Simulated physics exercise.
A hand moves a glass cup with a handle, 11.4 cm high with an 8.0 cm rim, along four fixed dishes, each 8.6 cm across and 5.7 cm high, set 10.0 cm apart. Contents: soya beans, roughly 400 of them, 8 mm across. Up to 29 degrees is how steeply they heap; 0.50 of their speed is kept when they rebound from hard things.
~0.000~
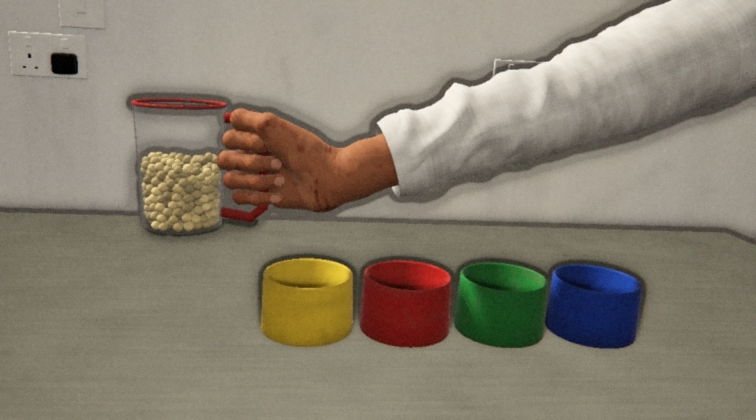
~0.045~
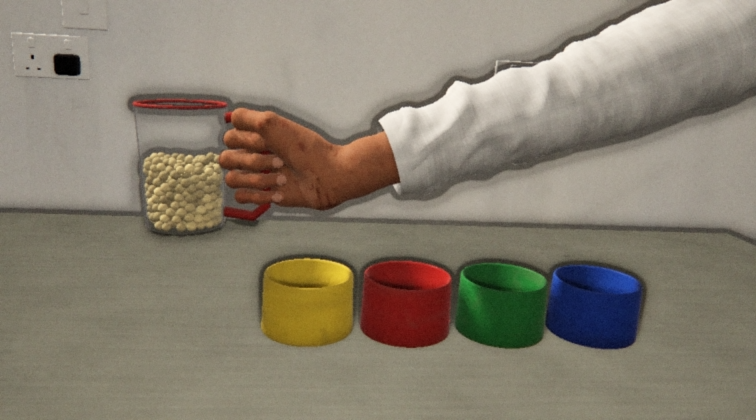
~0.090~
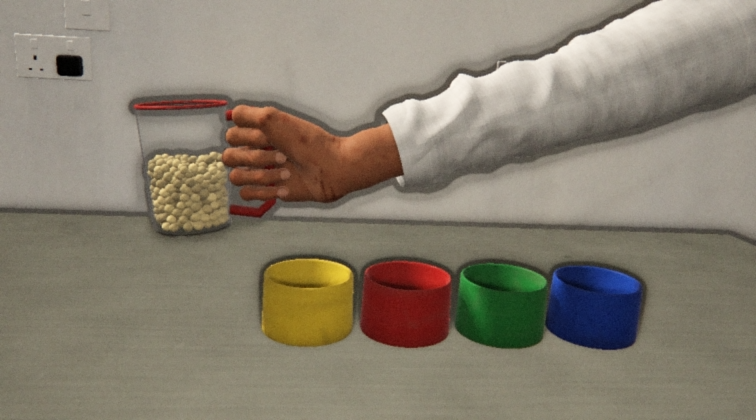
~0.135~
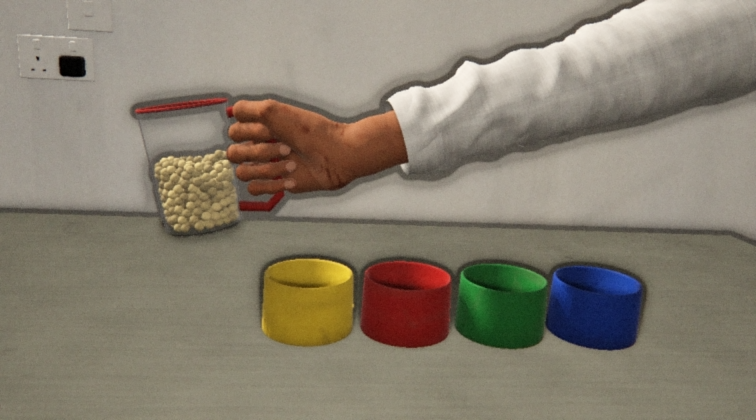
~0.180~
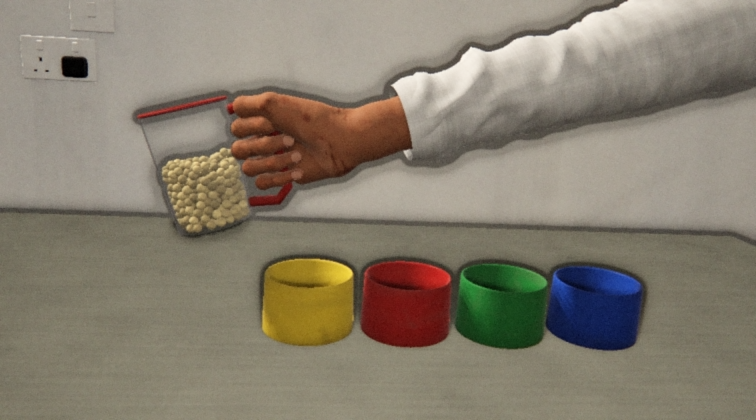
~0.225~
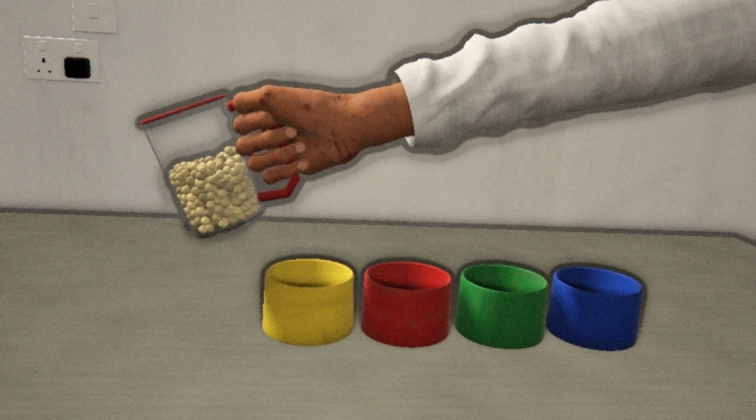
A hand in a white sleeve held a clear, red-rimmed cup of pale beans and gradually tilted it to the left while shifting it slightly right, behind four still dishes of yellow, red, green and blue.
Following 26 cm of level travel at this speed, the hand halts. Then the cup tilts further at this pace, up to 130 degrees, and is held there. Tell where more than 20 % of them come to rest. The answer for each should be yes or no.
Red - no, blue - no, green - no, yellow - yes, counter - yes.
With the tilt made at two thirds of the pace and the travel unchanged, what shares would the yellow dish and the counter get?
Result - yellow dish: 90; counter: 10.
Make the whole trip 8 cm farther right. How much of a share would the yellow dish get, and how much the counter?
Then I'd expect yellow at 70 and the counter at 20.
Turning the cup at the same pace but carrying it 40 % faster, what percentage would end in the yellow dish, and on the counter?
In that case: Yellow 90, and counter 10.
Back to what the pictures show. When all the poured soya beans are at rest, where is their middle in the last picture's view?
Around (241, 321).
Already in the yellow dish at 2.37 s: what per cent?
Close to 35 per cent at that point.
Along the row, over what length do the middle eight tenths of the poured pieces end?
18 cm, roughly.
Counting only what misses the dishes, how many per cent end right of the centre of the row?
It's close to 0 in a hundred.
After 1.12 s, tilt 130 degrees; cup holds 45 %, yellow 10 %.
After 1.72 s, tilt 130 degrees; cup holds 0 %, yellow 35 %.
After 2.37 s, tilt 130 degrees; cup holds 0 %, yellow 35 %.
At rest (2.7 s), red 0 %, blue 0 %, green 0 %, yellow 35 %, counter 65 %.
